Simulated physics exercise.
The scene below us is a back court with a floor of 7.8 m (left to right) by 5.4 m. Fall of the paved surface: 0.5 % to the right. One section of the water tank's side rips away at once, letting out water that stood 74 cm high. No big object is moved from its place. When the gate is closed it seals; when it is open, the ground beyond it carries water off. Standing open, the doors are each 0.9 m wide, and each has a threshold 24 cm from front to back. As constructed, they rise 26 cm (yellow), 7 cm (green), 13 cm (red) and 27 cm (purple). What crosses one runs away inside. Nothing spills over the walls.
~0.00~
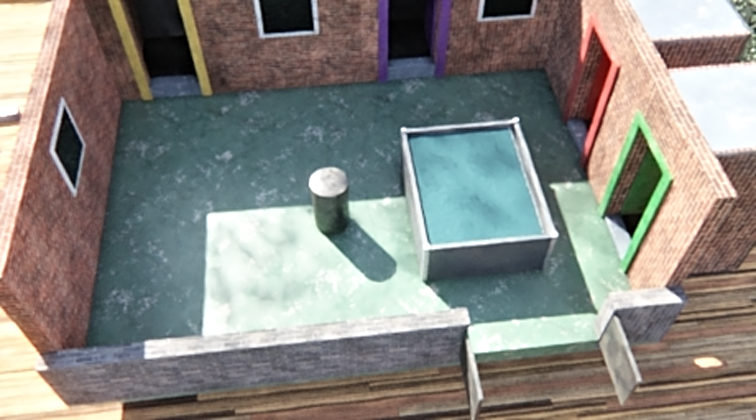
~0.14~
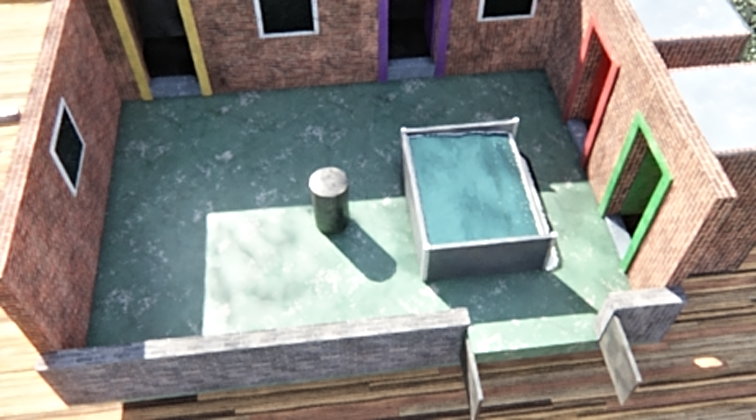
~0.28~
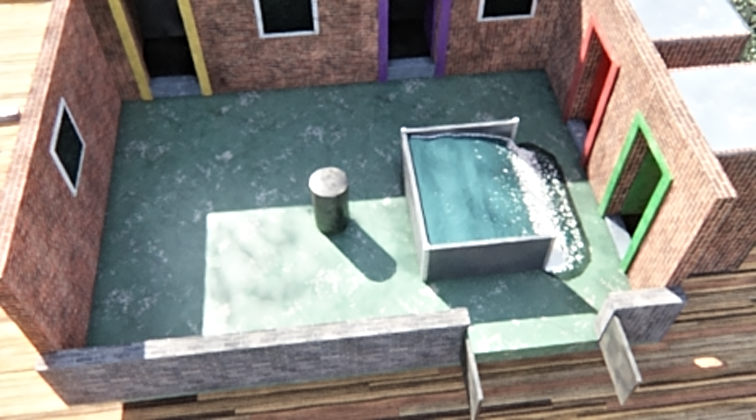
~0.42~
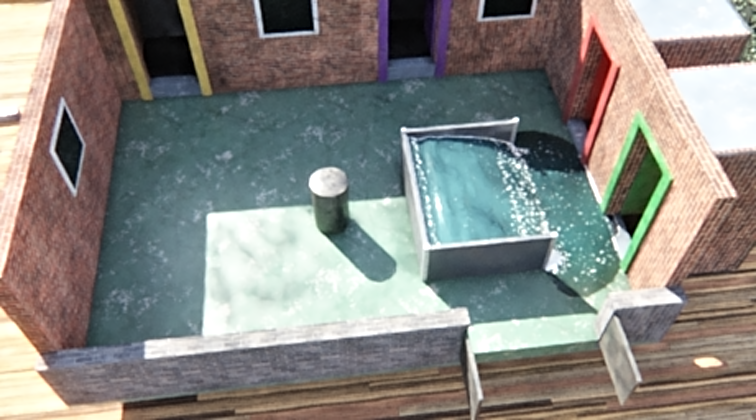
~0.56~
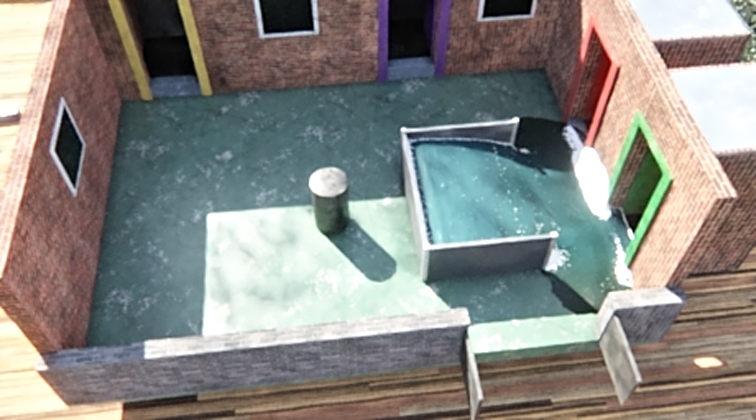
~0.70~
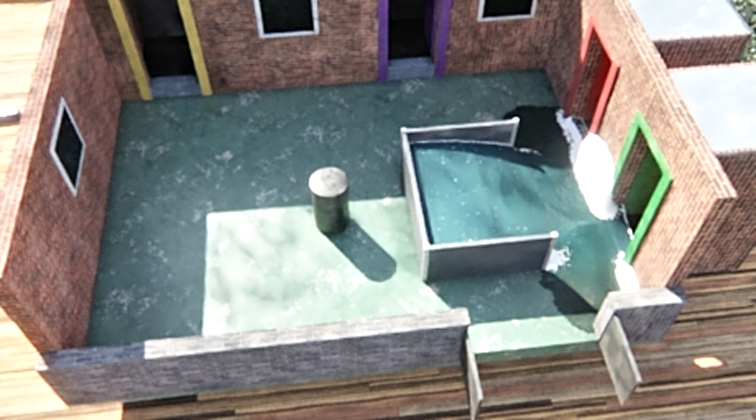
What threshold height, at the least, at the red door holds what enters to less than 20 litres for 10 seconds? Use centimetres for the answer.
A height of roughly 33 cm.
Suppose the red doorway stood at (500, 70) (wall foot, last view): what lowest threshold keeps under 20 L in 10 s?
Roughly 28 cm, give or take.
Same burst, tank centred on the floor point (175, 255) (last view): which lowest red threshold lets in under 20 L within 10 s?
Then close to 14.0 cm.
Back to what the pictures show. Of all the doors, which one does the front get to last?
That would be the yellow door.
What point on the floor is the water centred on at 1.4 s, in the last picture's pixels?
The balance point sits at roughly (521, 208).
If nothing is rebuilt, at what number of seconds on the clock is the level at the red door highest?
At about 1.2 s.
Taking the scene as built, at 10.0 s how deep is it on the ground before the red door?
Depth: Near 6.5 cm.
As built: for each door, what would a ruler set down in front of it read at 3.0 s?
Depth (cm): Yellow 0 / green 19 / red 18 / purple 8.
After 1.4 s water covers 15 % of the floor, deepest (50 cm) near (591, 192); 33 cm at the red door, 78 litres in over its 13 cm threshold.
After 3.0 s water covers 35 % of the floor, deepest (30 cm) near (641, 319); 18 cm at the red door, 183 litres in over its 13 cm threshold.
After 10.0 s water covers 95 % of the floor, deepest (8 cm) near (177, 368); 6 cm at the red door, 190 litres in over its 13 cm threshold.
At the red door as built, the water arrived by 0.6 s and peaked near 34 cm at 1.2 s.
With a threshold of 29 cm, 38 litres would have come in within the 10 s; with 39 cm, 6 litres. So under 20 litres takes about 33 cm.
